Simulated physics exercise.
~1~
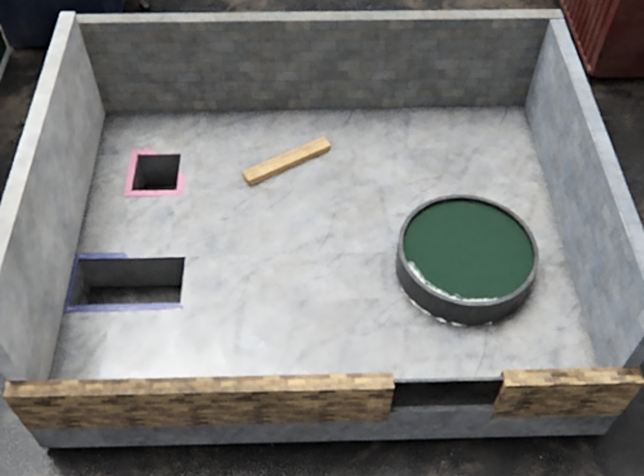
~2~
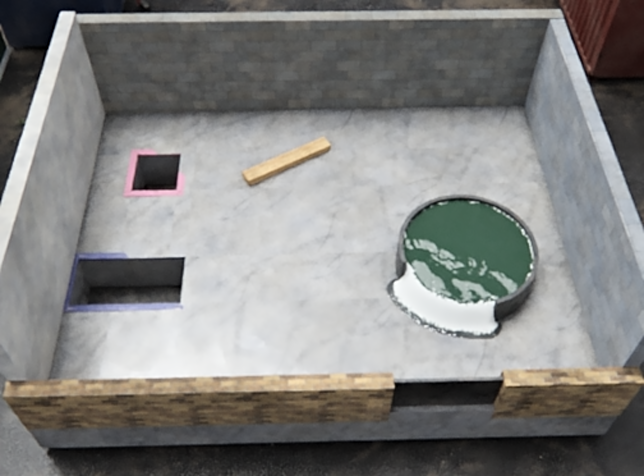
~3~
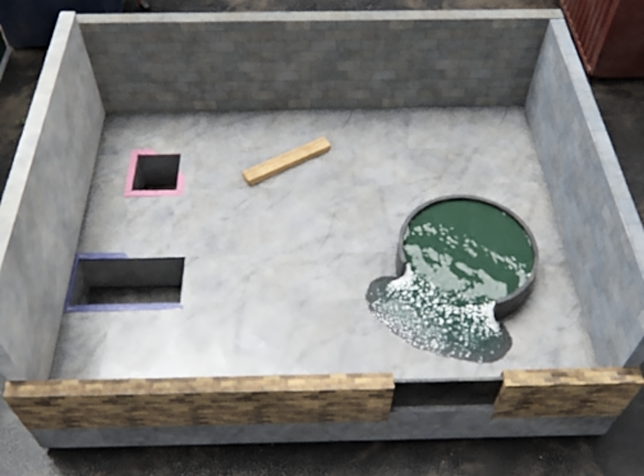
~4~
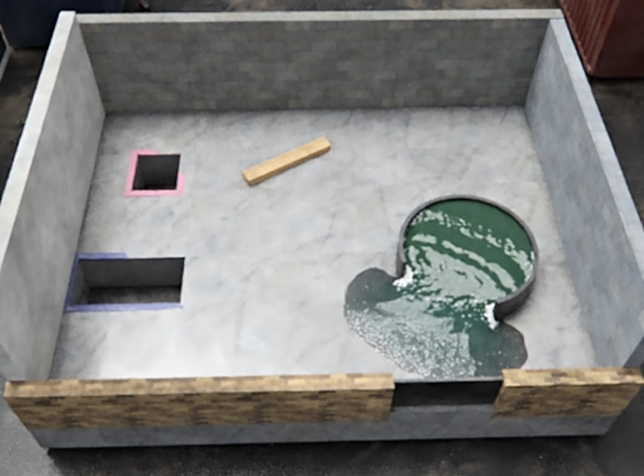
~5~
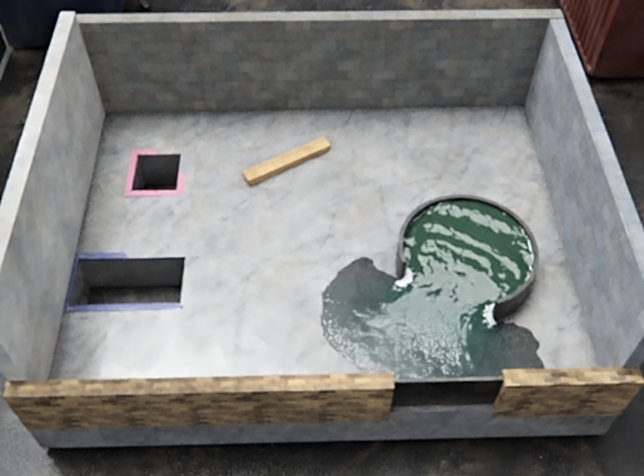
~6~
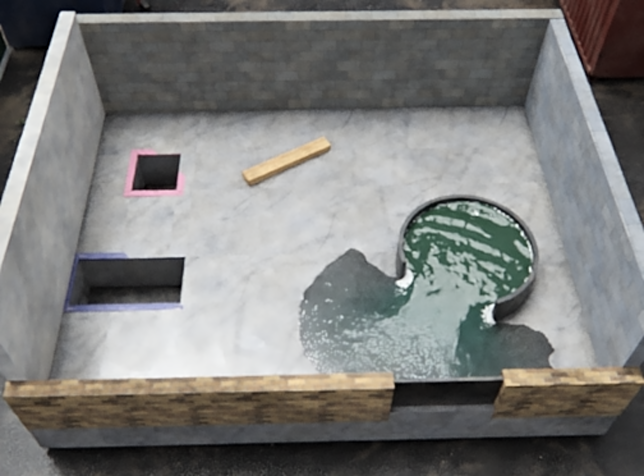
Green water pours through a gap in the round pool and spreads across the gray slab.
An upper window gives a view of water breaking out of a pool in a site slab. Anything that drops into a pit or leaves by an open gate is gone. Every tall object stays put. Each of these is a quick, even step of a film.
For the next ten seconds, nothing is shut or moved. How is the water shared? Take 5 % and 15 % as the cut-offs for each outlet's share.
My prediction: The gate is a minor outlet here - below five per cent; the pink pit is a minor outlet here - below five per cent; the blue pit is a major outlet here - beyond fifteen per cent.
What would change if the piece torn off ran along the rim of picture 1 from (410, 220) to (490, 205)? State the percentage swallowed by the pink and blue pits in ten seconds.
The pink pit takes 12 per cent and the blue pit 15 per cent.
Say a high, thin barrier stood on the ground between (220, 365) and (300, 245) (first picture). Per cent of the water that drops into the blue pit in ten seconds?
Roughly 30 per cent ends up in the blue pit.
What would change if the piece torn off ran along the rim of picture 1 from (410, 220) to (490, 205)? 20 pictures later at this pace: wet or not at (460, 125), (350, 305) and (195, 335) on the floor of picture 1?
Result, in sequence: Inundated; untouched by the flood; untouched by the flood.
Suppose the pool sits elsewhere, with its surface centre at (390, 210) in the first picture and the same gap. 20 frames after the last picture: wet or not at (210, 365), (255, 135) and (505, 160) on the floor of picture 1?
Looking at all three, I'd call them swamped, bone dry, bone dry.
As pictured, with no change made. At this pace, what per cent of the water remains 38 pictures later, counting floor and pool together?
About 76 per cent.
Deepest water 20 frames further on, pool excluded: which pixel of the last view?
Around (44, 406).
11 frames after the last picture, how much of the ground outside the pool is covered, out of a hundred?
Roughly 20 per cent.
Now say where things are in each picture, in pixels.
In the first frame, still water in the pool at (467, 250).
In the second frame, water pours out at (439, 310) and has run to (495, 328).
In the third frame, the front is at (505, 342), out from the gap at (439, 311).
In the fourth frame, water pours out at (439, 311) and has run to (352, 292).
In the fifth frame, the front is at a hidden place, out from the gap at (439, 311).
In the sixth frame, water pours out at (439, 311) and has run to (307, 337).
A moment on, water covers 15 % of the floor; the gate 0 %, the pink pit 0 %, the blue pit 0 %.
Next, water covers 20 % of the floor; the gate 0 %, the pink pit 0 %, the blue pit 0 %.
Then, water covers 35 % of the floor; the gate 0 %, the pink pit 0 %, the blue pit 4 %.
Later, water covers 45 % of the floor; the gate 0 %, the pink pit 0 %, the blue pit 24 %.
In the end, water covers 50 % of the floor; the gate 0 %, the pink pit 0 %, the blue pit 45 %.
